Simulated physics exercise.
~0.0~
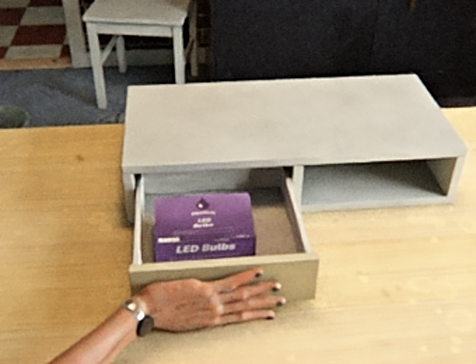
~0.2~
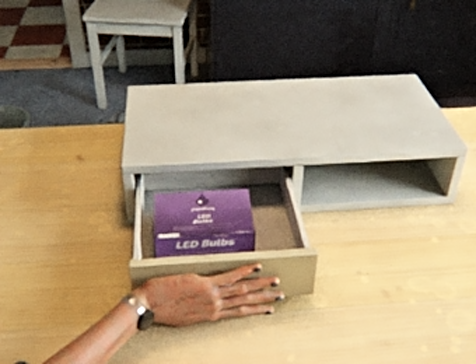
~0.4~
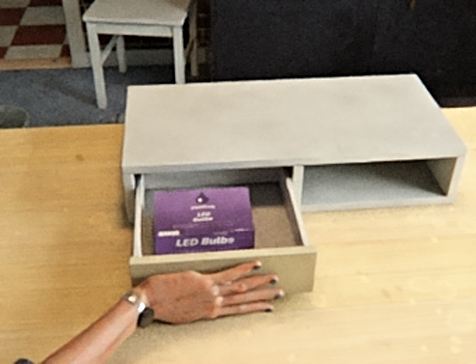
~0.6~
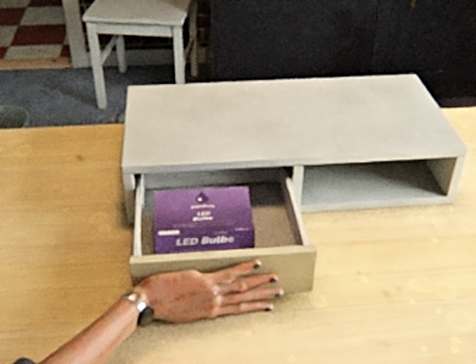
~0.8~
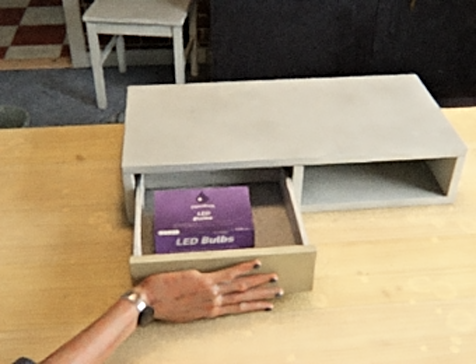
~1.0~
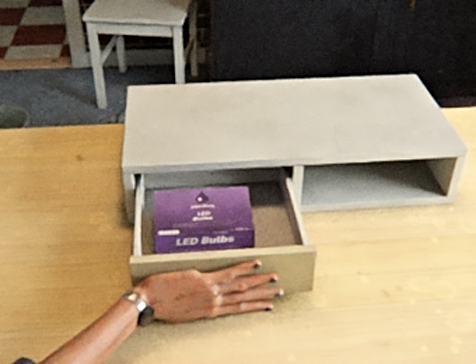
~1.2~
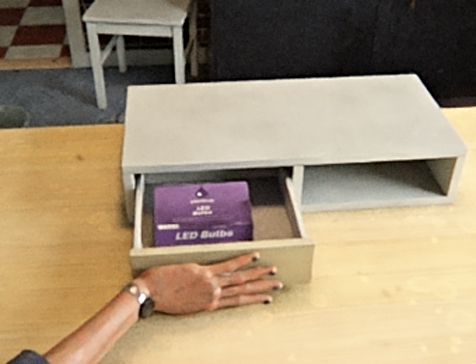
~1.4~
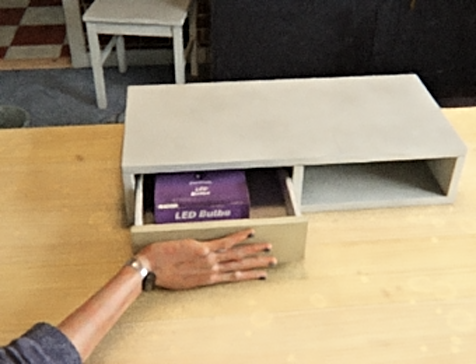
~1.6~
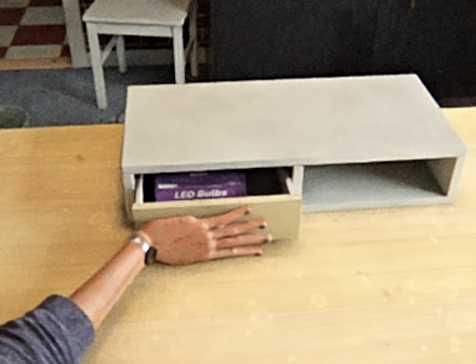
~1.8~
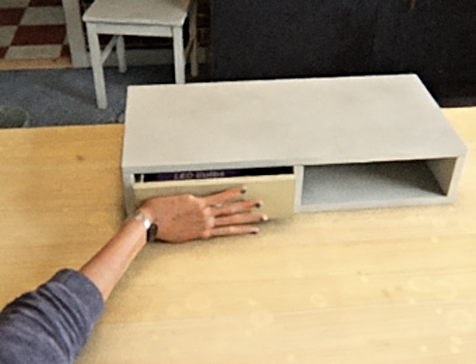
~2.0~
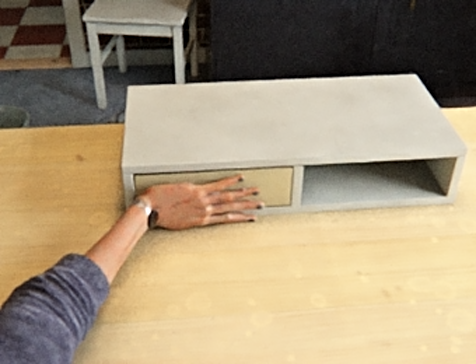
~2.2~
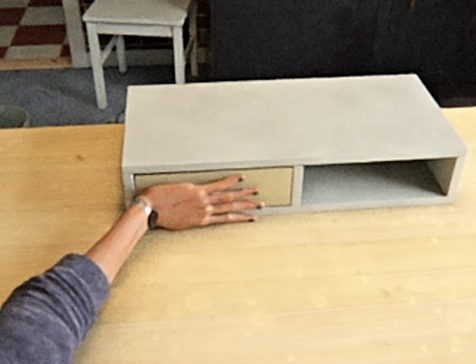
A pale wooden drawer holding a purple box of LED bulbs stands open at the left of a low, light grey cabinet, seen from above and in front on a wooden table. An empty open compartment is on the right, with a white chair and a dark surface behind. A hand wearing a wristwatch rests against the drawer front, barely moving it at first. Then the hand pushes steadily, and the drawer slides inward, carrying the box beneath the cabinet top. The box disappears from view, and the drawer shuts flush, the hand still against it.
